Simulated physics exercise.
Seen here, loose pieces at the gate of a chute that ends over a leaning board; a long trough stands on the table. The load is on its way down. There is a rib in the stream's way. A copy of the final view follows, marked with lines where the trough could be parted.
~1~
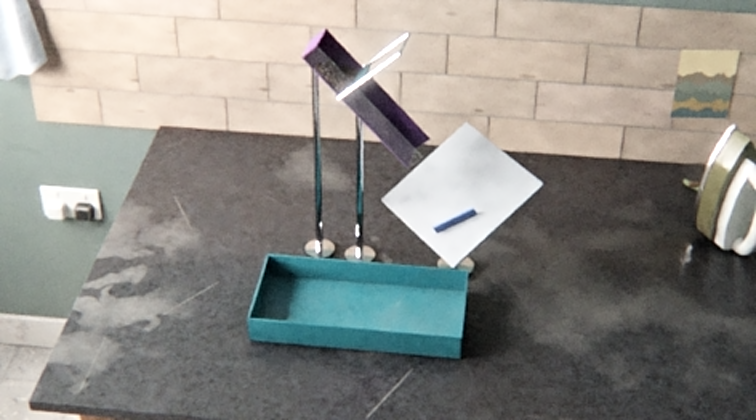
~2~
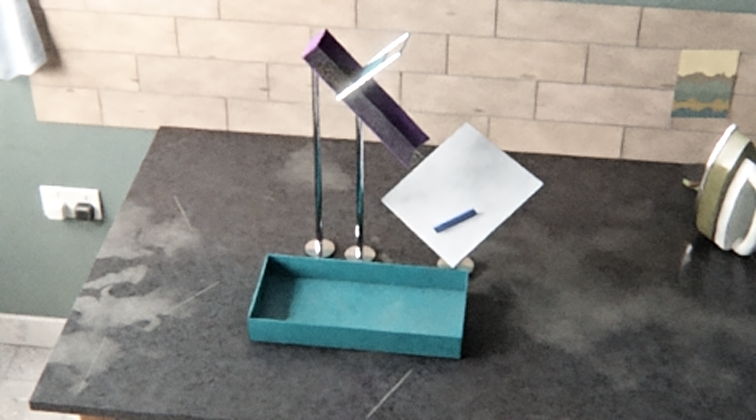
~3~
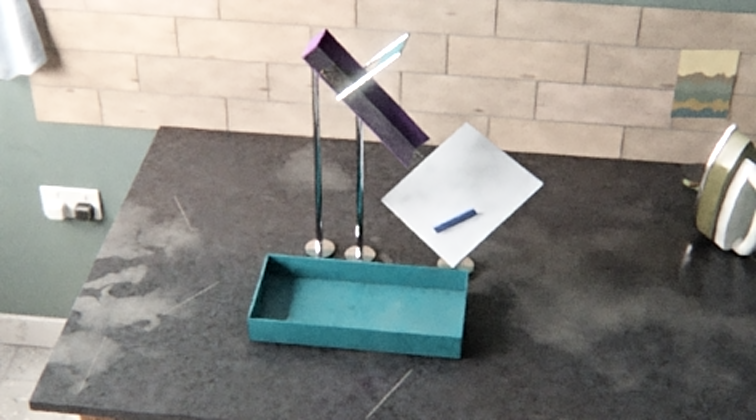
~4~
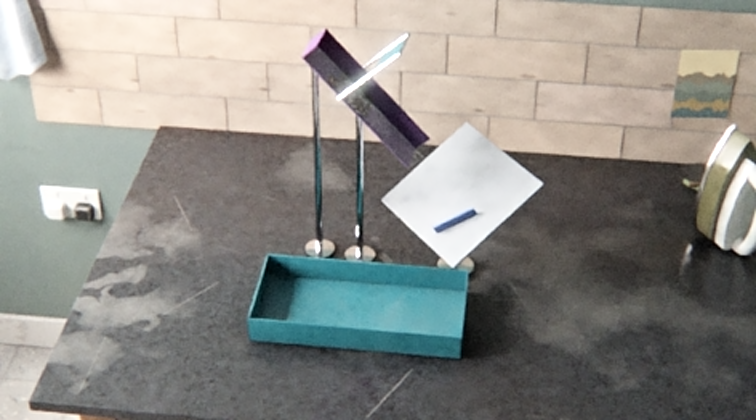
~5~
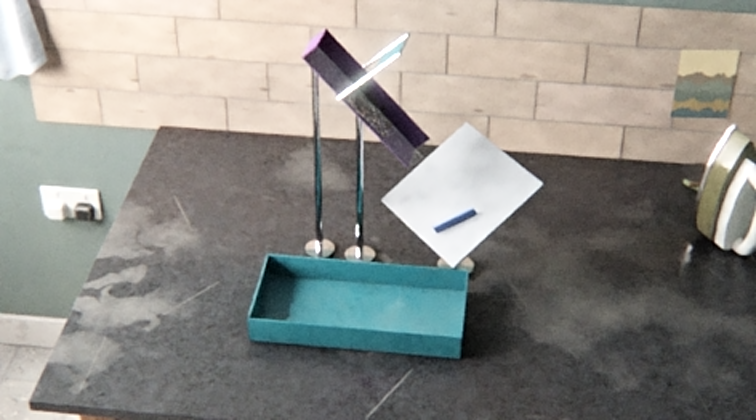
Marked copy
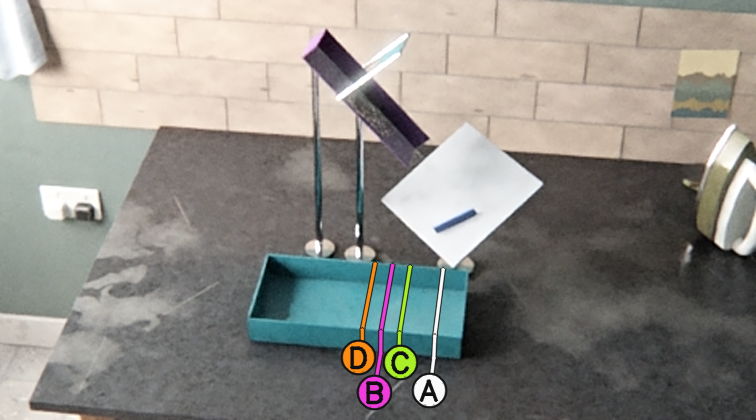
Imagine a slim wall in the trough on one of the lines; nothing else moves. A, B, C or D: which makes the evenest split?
Go for B.
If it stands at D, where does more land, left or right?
Right.
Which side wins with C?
The left side.
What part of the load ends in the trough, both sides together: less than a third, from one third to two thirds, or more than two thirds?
More than two thirds.
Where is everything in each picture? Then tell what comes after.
The first frame shows load behind the gate (342, 74), allspice berries; lip of the chute (411, 158), sloping fairly steeply.
The second frame shows middle of the board (460, 192), tilted fairly steeply; middle of its low edge (416, 232); of its high edge (503, 152).
The third frame shows front corners of the trough (248, 319) and (461, 337), empty; front of the load (358, 89).
The fourth frame shows middle of the load (352, 94); its front (370, 106), roughly a third of the way to the lip; rib from (474, 208) to (433, 228).
The fifth frame shows middle of the load (369, 105); its front (389, 126), roughly two thirds of the way to the lip.
On the marked copy, line A crosses the front rim at (434, 335); line B crosses the front rim at (381, 330); line C crosses the front rim at (399, 332); line D crosses the front rim at (362, 328).
With A, of what is caught, every piece on the left of the divider, not one piece on the right.
With B, of what is caught, roughly a third on the left of the divider, roughly two thirds on the right.
With C, of what is caught, almost all on the left of the divider, about a tenth on the right.
With D, of what is caught, about a tenth on the left of the divider, almost all on the right.
